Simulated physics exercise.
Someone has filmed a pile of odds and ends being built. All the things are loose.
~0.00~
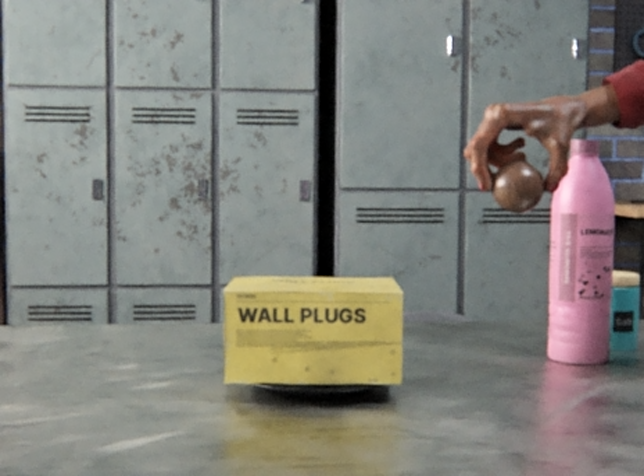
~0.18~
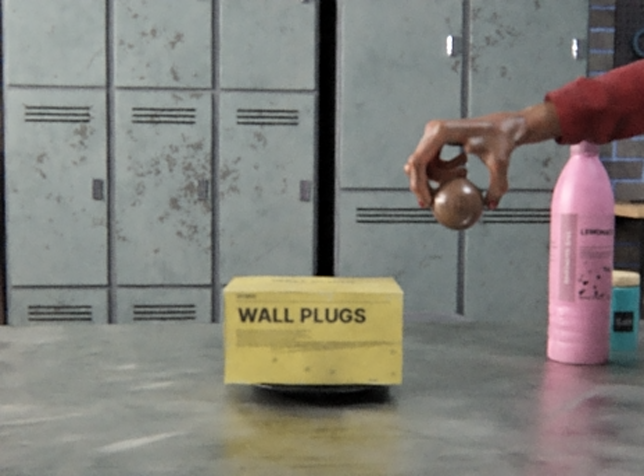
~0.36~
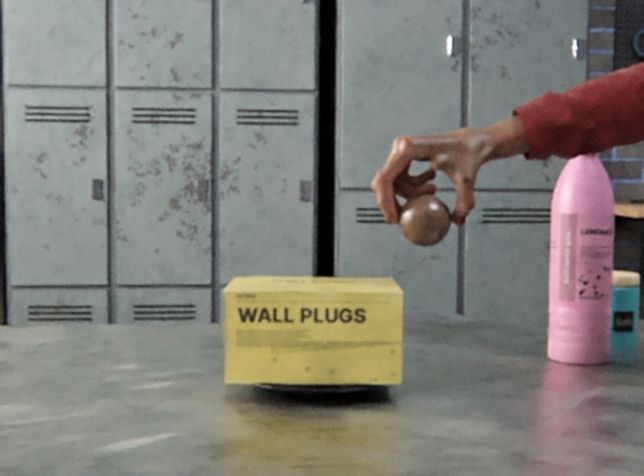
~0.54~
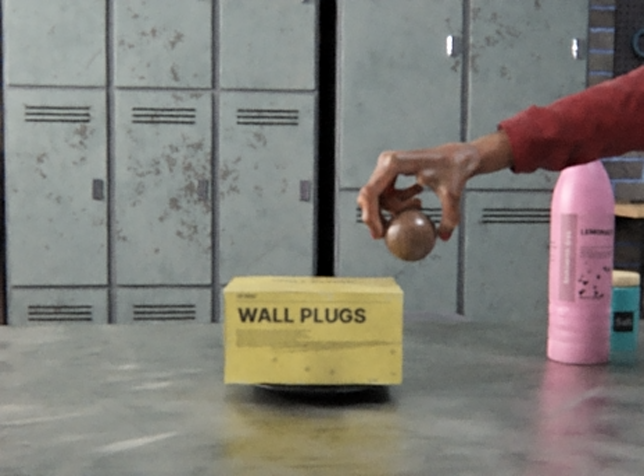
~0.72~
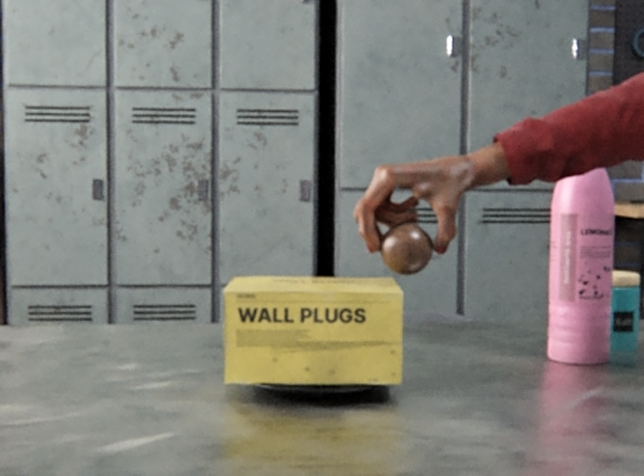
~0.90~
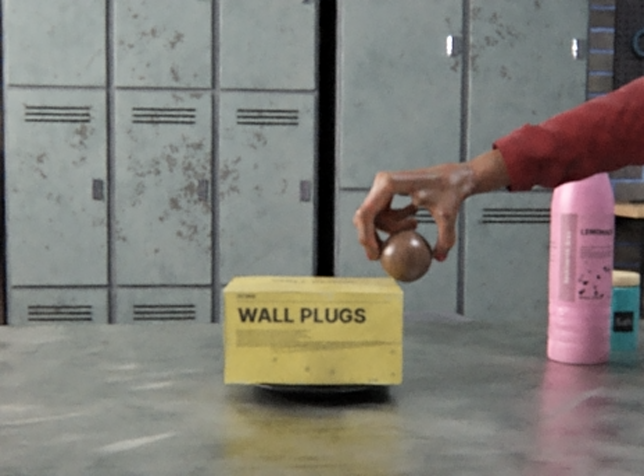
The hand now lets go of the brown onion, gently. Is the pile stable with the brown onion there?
Here the pile gives way.
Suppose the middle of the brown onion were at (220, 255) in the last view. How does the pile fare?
Then it gives way.
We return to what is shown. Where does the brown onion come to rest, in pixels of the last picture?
Near (451, 362).
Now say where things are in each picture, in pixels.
The first frame shows on its way; brown onion (518, 186).
The second frame shows on its way; brown onion (457, 203); yellow box (313, 328).
The third frame shows on its way; brown onion (425, 220).
The fourth frame shows on its way; brown onion (411, 235); yellow box (313, 328).
The fifth frame shows on its way; brown onion (406, 249).
The sixth frame shows in place under the hand; brown onion (406, 255); yellow box (313, 328).
After 1.30 s, brown onion now fallen.
After 1.40 s, things are still on the move.
At rest (2.0 s), fallen, brown onion; the other 4 in place. Seen from the same camera at the end, brown onion near (451, 362). The pile loses its balance.
